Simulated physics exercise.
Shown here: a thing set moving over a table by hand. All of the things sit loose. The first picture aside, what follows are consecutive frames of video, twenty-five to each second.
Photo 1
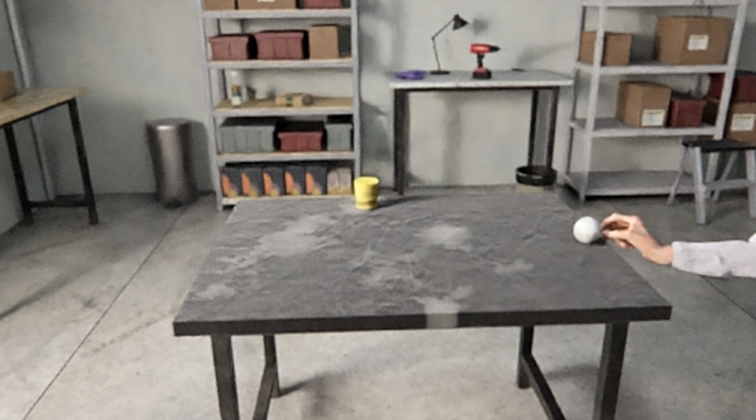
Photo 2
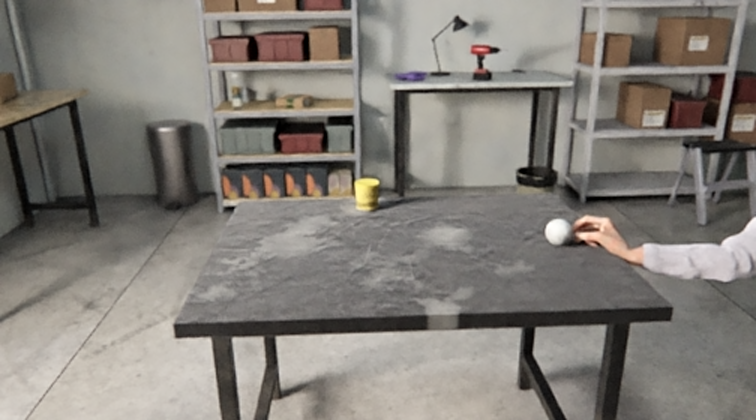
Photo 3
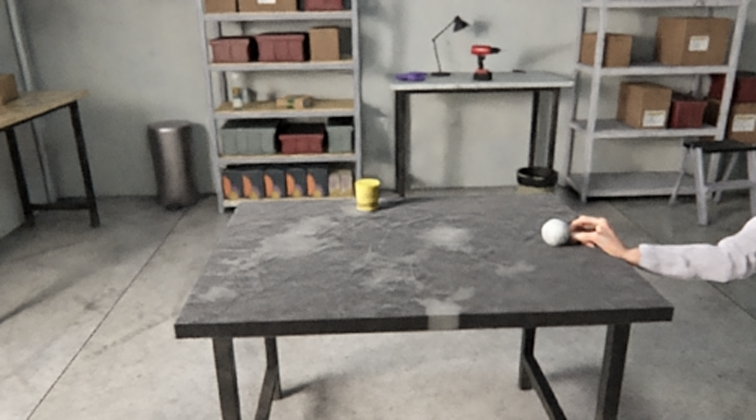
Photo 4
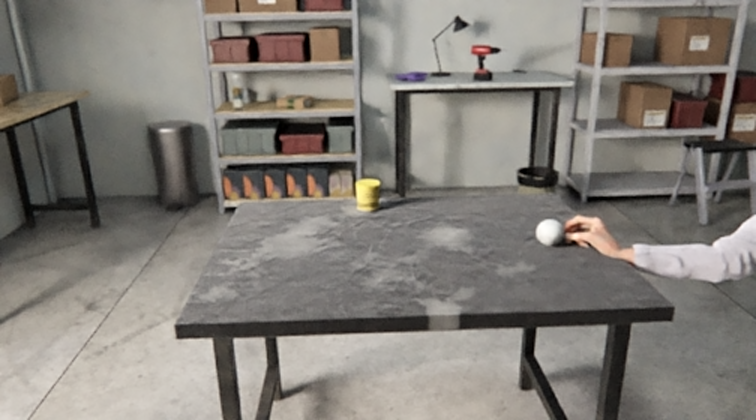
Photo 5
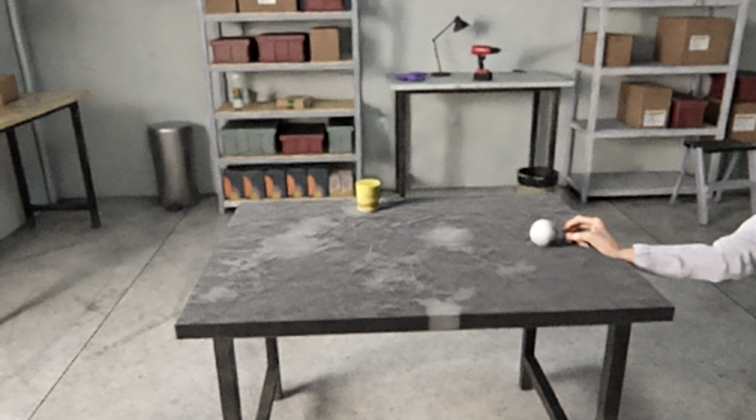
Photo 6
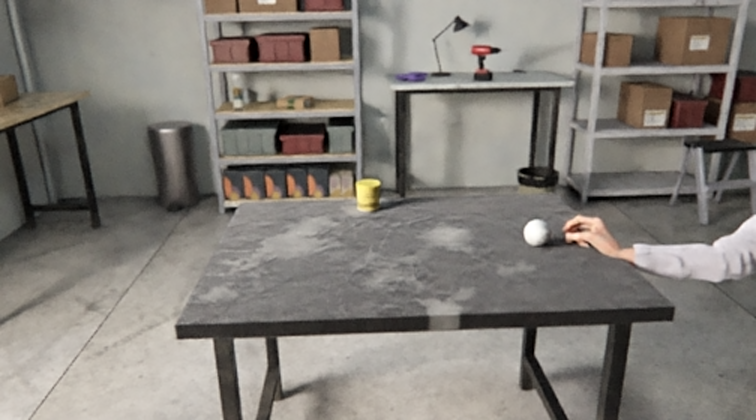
On a dark tabletop, a hand moves a white ball left and releases it rolling.
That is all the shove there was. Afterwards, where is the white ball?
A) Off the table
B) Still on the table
Still on the table (B).
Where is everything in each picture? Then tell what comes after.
The first picture shows under the hand; white ball (588, 230).
The second picture shows under the hand; white ball (559, 232).
The third picture shows under the hand; white ball (556, 233).
The fourth picture shows white ball (550, 233).
The fifth picture shows white ball (544, 233) rolled a little.
The sixth picture shows white ball (538, 233) rolled a little.
Then, 0.20 s after the last picture, white ball rolled about its own width near (512, 234).
Then, 0.30 s after the last picture, white ball rolled well along near (503, 235).
At rest, moved from the start, white ball. Seen from the same camera at the end, white ball near (487, 235).
